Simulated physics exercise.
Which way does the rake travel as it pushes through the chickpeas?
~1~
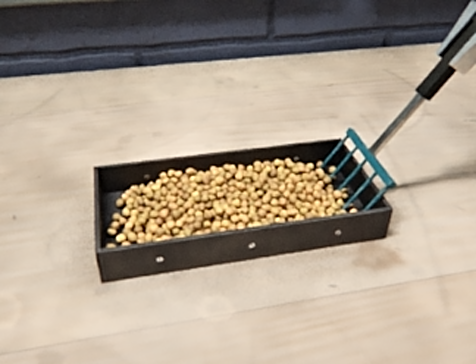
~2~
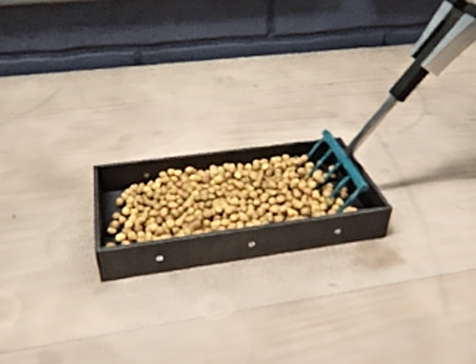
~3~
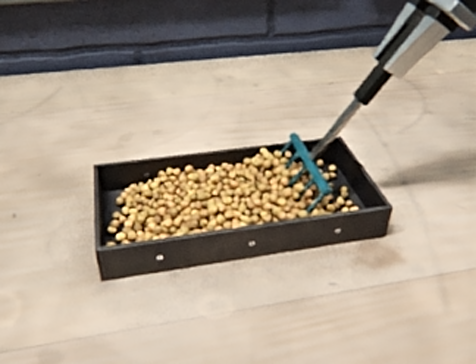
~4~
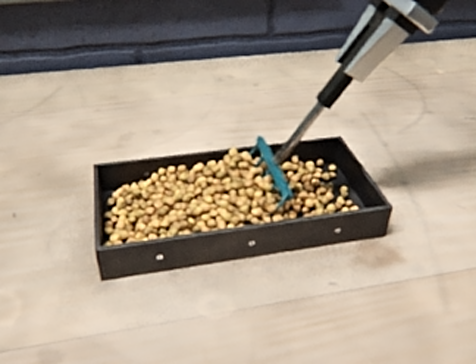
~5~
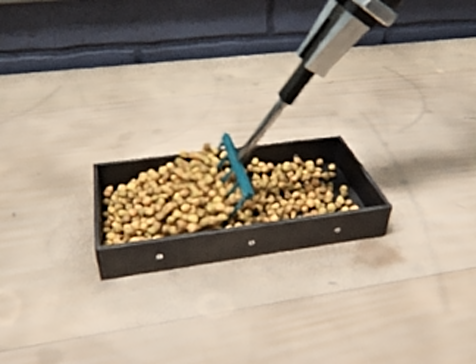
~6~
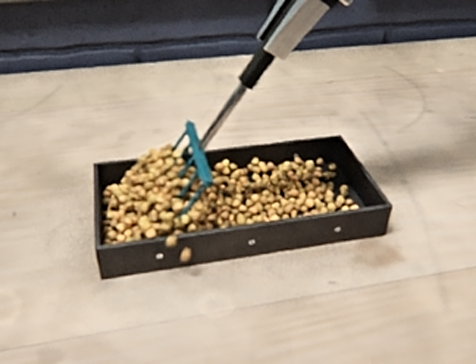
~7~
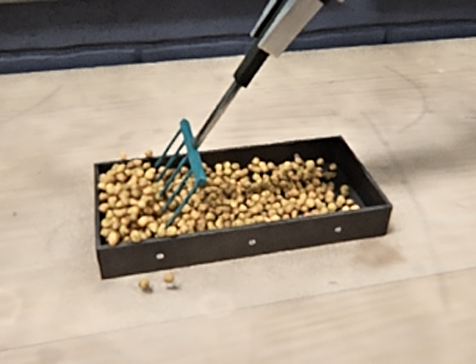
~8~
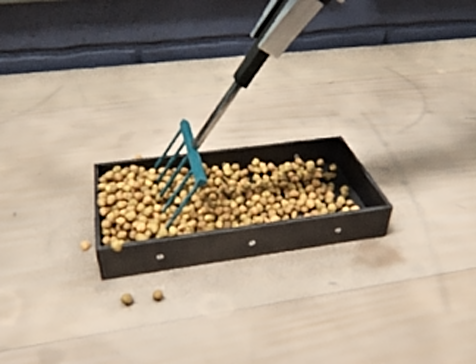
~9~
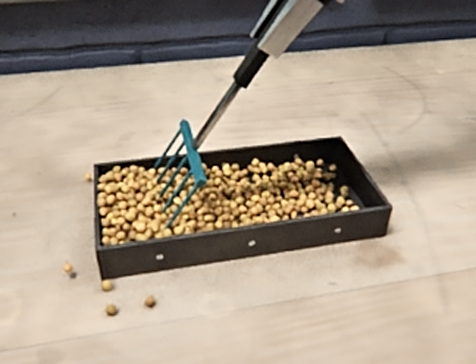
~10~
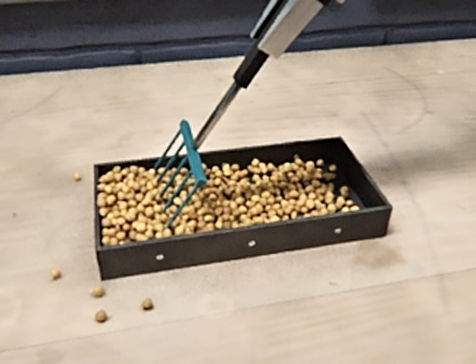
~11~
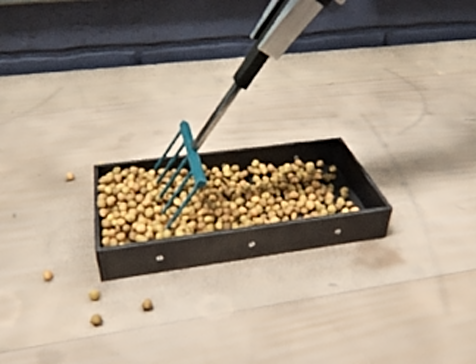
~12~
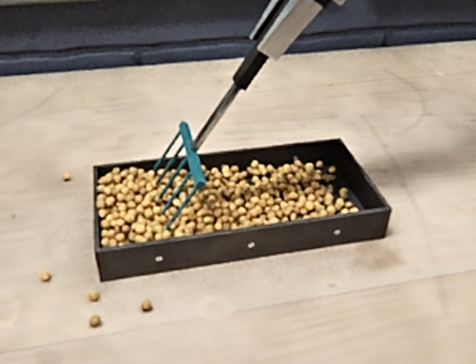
The rake travels to the left, going from the right end of the trough towards the left end.
